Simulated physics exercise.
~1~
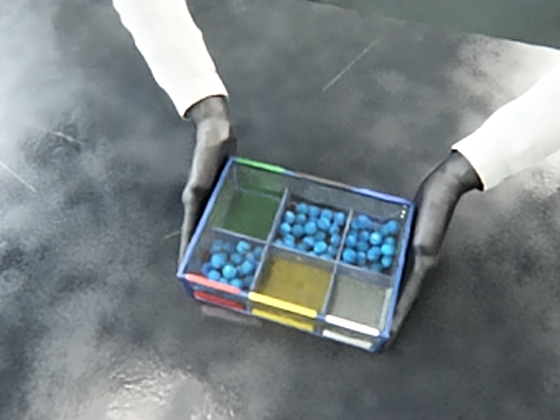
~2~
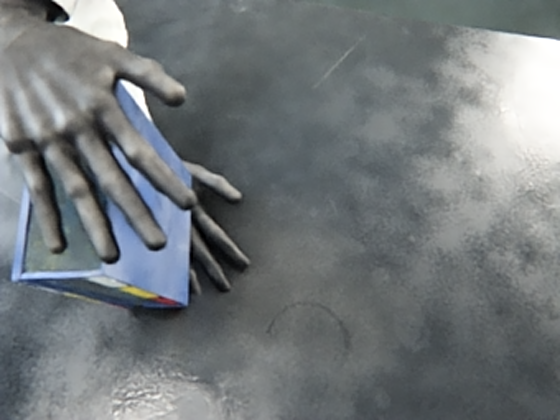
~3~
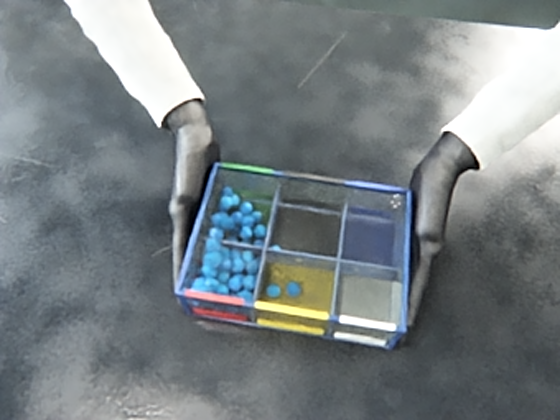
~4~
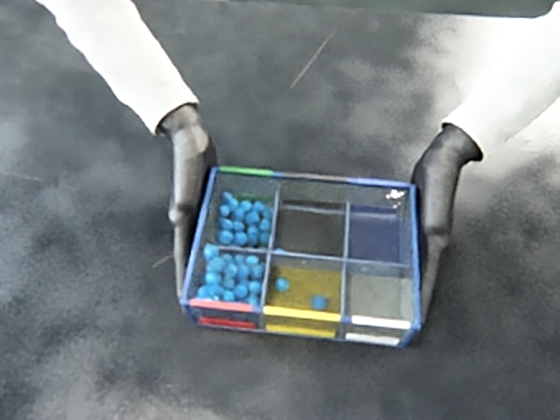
Gloved hands tip a divided box onto its side and back, leaving blue balls mostly left.
